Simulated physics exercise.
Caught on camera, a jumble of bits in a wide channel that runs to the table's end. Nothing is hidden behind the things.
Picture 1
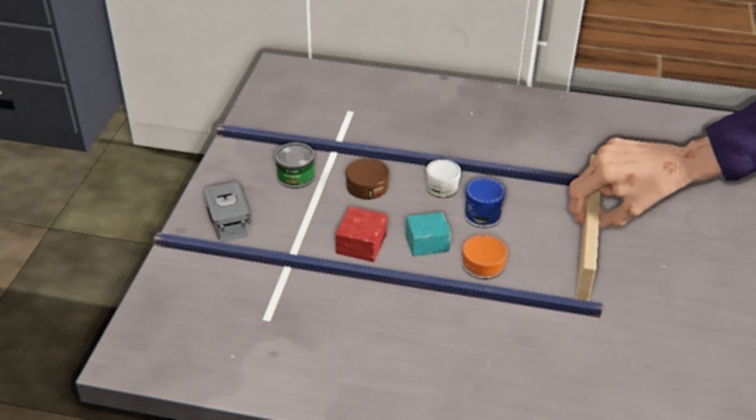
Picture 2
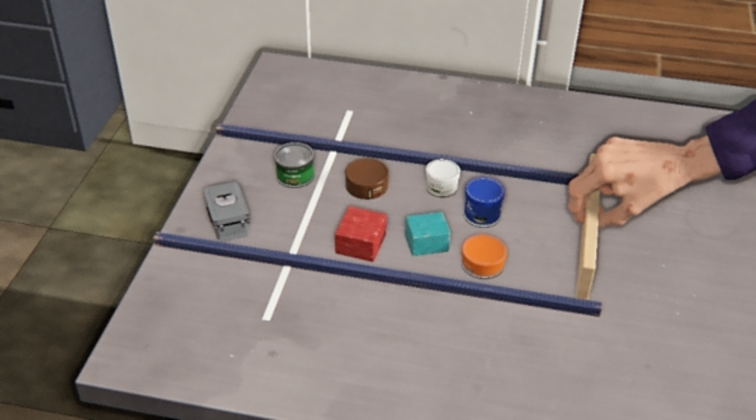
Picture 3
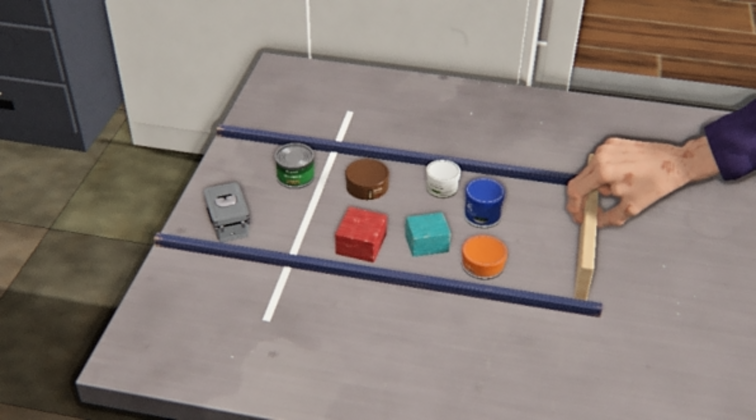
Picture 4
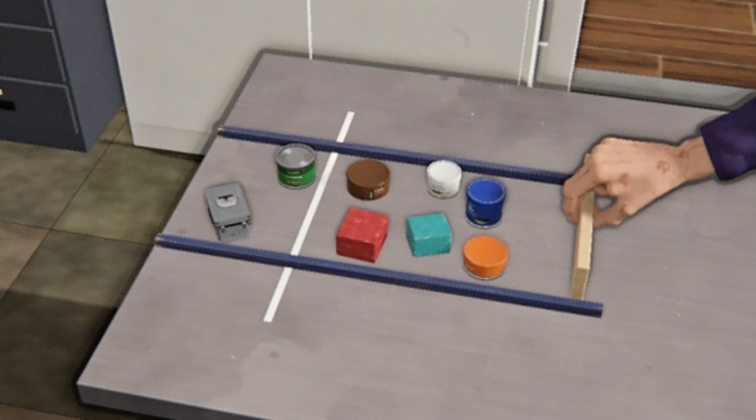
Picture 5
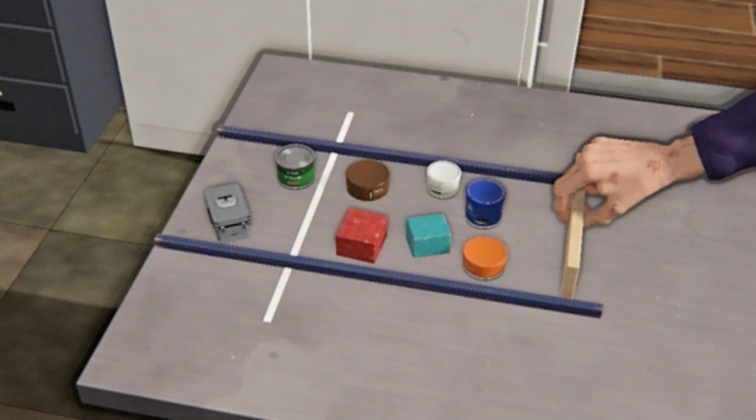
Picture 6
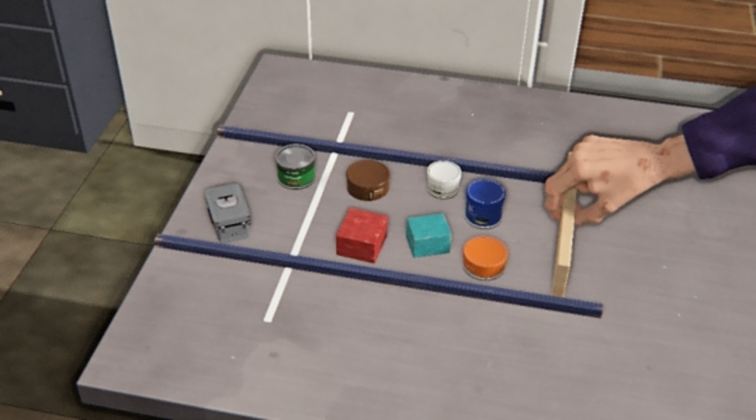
A hand slides a wooden board slightly left between two dark rails toward several small containers.
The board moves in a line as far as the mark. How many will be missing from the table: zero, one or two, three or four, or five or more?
As it turns out, the number that fall off is zero.
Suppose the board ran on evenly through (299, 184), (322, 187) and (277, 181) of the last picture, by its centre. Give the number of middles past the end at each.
In that order 0, 0 and 1.
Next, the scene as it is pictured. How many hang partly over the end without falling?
Overhanging: 0.
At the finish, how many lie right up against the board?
In contact: 4.
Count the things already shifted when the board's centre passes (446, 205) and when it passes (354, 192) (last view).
By then 4, and 7.
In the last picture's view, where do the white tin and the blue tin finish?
Near (315, 156) and (301, 179).
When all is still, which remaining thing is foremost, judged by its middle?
It is the grey case.
Soon after, none off yet; grey case at rest near (228, 213); green tin at rest near (296, 167); brown tub at rest near (368, 180).
Then, none off yet; grey case at rest near (228, 213); green tin moved a little near (277, 165); brown tub moved about its own width near (317, 171).
At rest, the number that fall off is zero.
